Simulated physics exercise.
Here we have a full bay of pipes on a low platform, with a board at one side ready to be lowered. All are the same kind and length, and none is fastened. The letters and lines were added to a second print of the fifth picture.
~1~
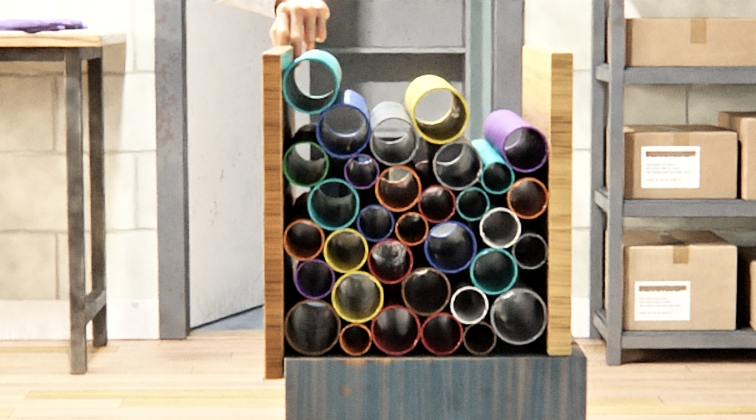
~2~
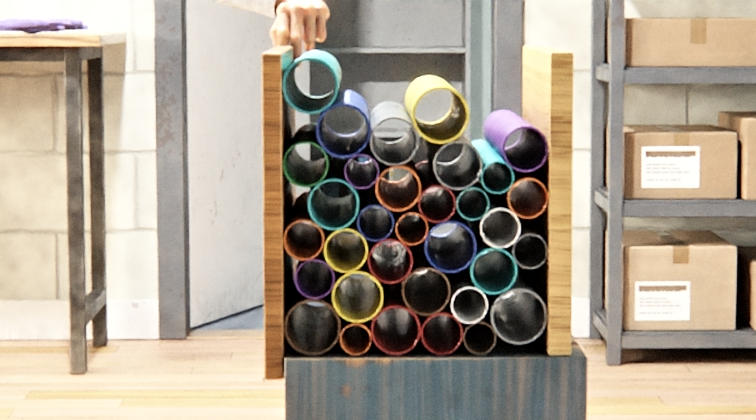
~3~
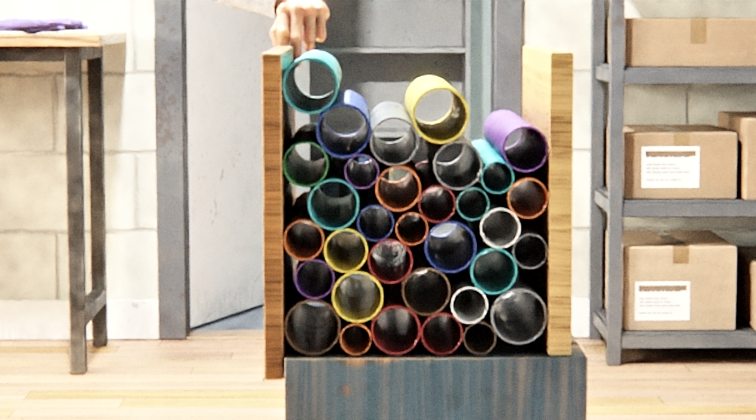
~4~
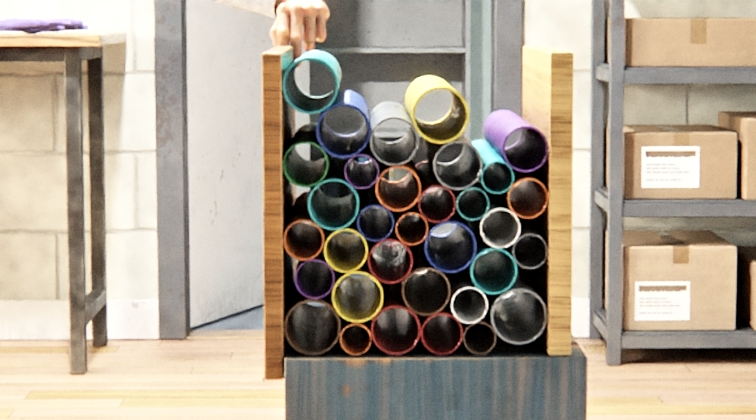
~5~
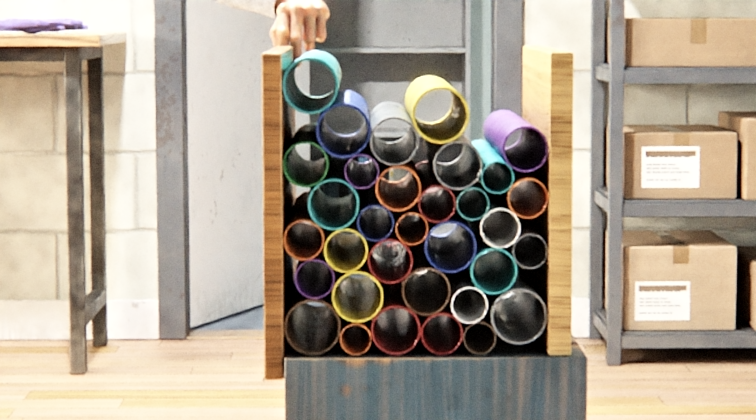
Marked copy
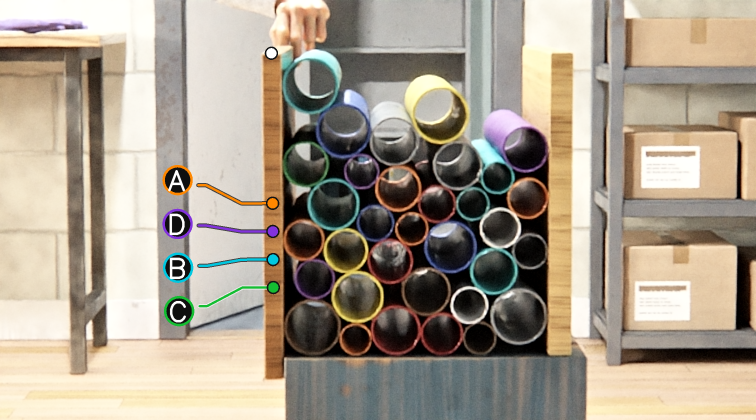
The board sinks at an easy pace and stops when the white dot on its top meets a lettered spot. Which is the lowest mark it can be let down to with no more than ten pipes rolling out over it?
At most to C.
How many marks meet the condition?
Four of the four.
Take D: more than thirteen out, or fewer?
At D, fewer than thirteen.
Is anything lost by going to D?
Yes.
On the marked copy, A at (273, 204); B at (273, 260); C at (273, 287); D at (273, 232); the white dot at (272, 53).
With C. Early on, top of the board (282, 151).
Further on, top of the board (283, 259).
At the end, top of the board (283, 286), about six out over the board.
As for the rest, A none out over the board; B two out over the board; D two out over the board.
